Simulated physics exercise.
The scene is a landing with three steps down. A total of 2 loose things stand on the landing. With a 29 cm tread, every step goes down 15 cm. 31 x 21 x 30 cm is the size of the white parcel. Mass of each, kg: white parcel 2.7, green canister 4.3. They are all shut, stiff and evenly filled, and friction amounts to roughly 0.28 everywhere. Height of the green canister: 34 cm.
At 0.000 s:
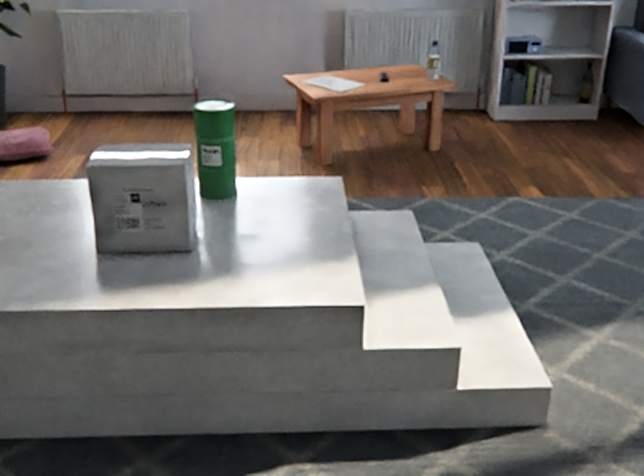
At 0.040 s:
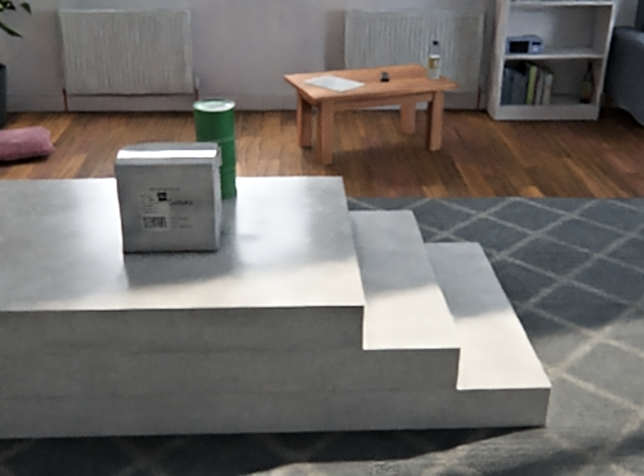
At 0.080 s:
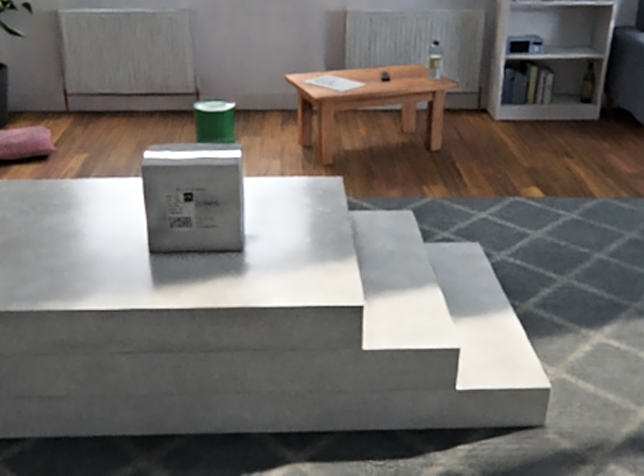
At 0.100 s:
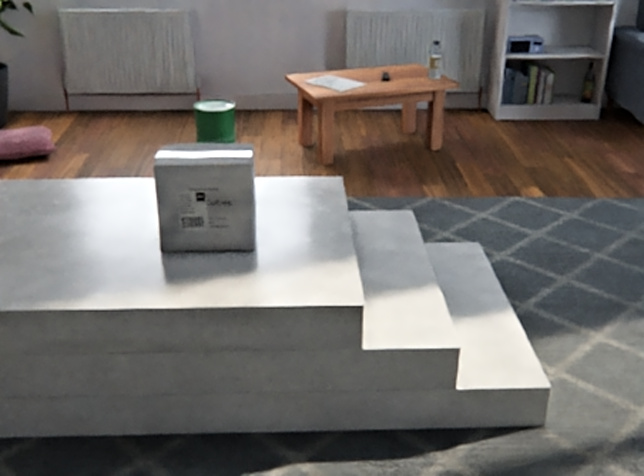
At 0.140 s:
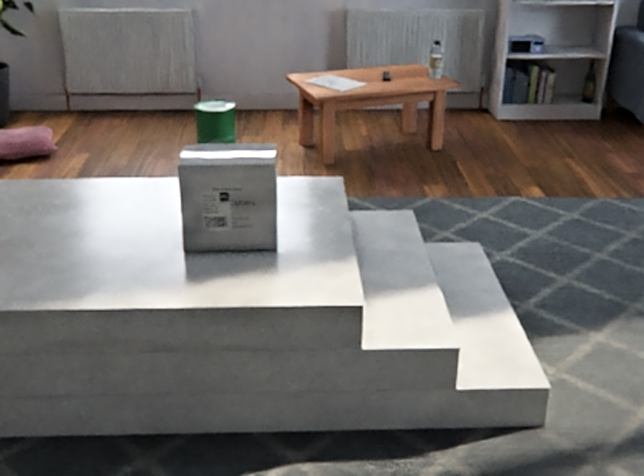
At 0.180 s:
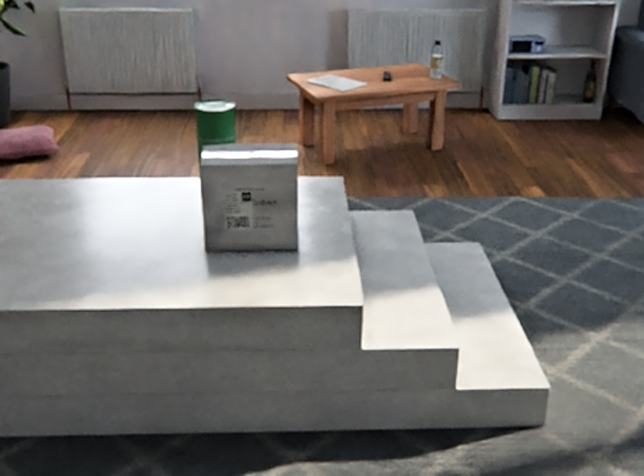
White parcel sliding steadily right across a grey stepped landing, passing in front of a green canister that stays in place.
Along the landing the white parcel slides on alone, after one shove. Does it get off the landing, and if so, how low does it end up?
Yes, right to the bottom.
By 0.58 s, 13 cm past the top edge and 4 cm lower; white parcel near (393, 208).
By 1.08 s, 58 cm past the top edge and 26 cm lower; white parcel near (519, 264).
When it is over (2.1 s), 108 cm past the top edge and 45 cm lower; green canister within 12 cm of the start.
